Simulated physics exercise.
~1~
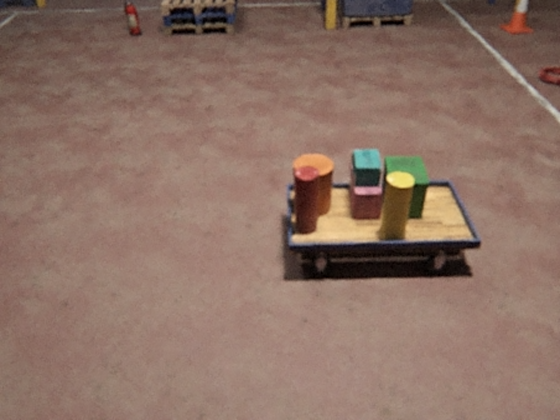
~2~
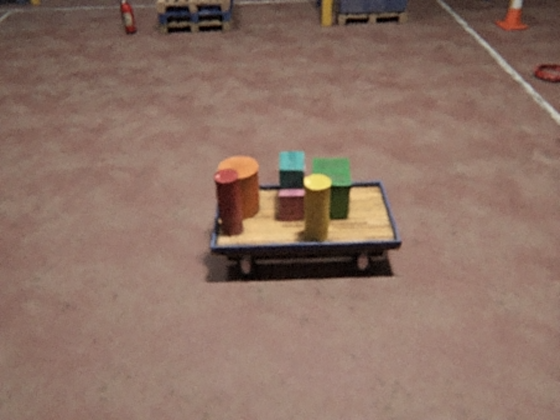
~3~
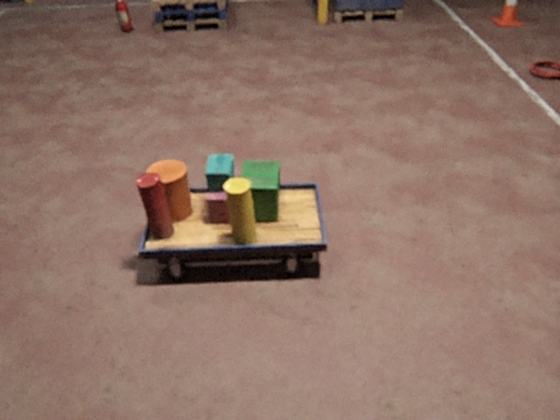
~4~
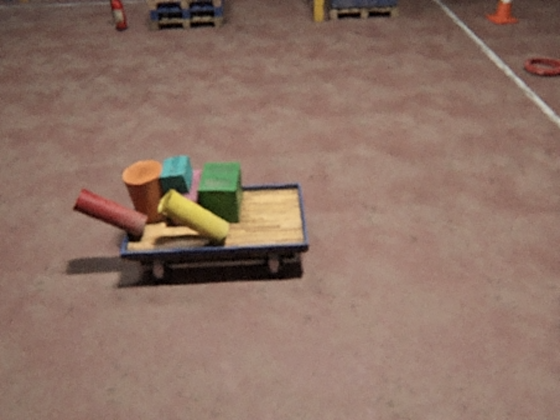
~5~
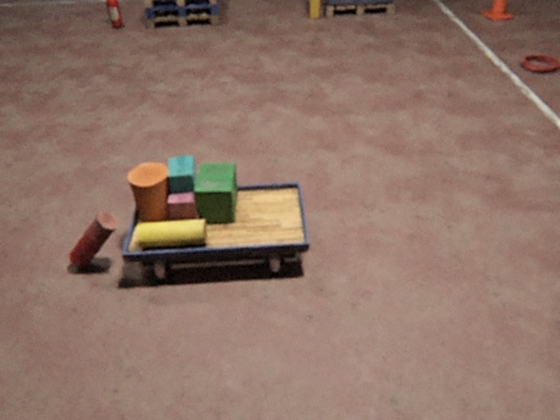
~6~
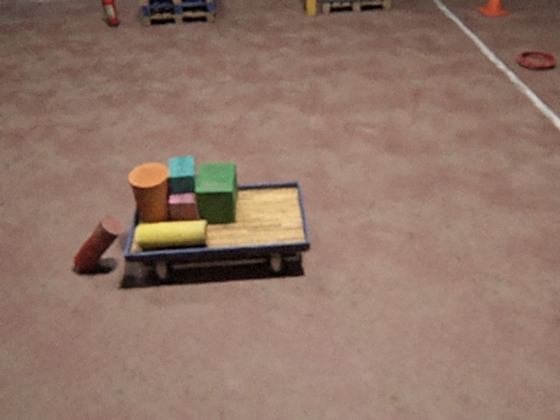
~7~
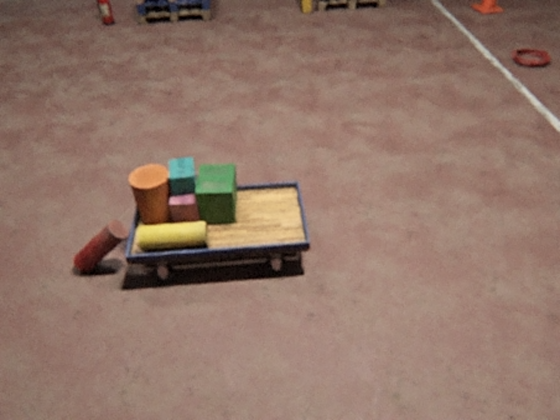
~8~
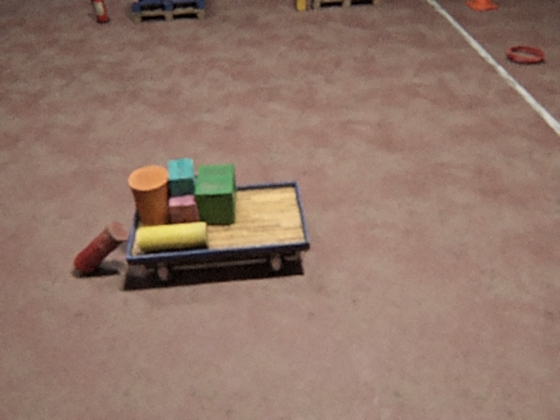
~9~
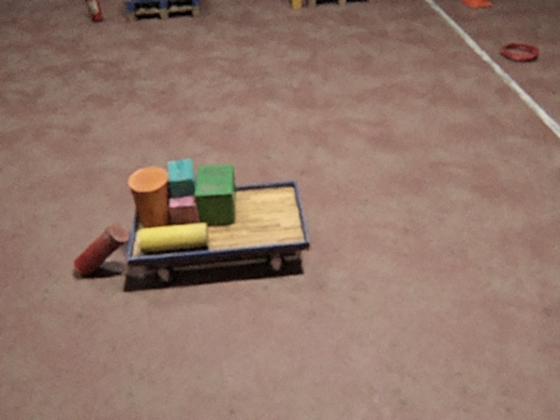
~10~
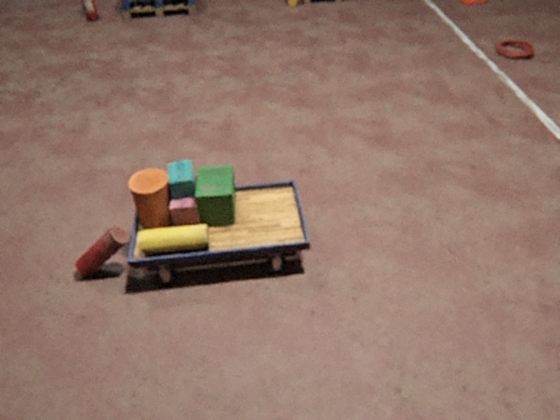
A flat cart carrying six colored objects rolls left across a floor and stops, whereupon the red and yellow cylinders tip left. The red one falls off and ends leaning against the cart's left end, while the yellow one lies on the deck beside the still-upright orange pail and blocks.
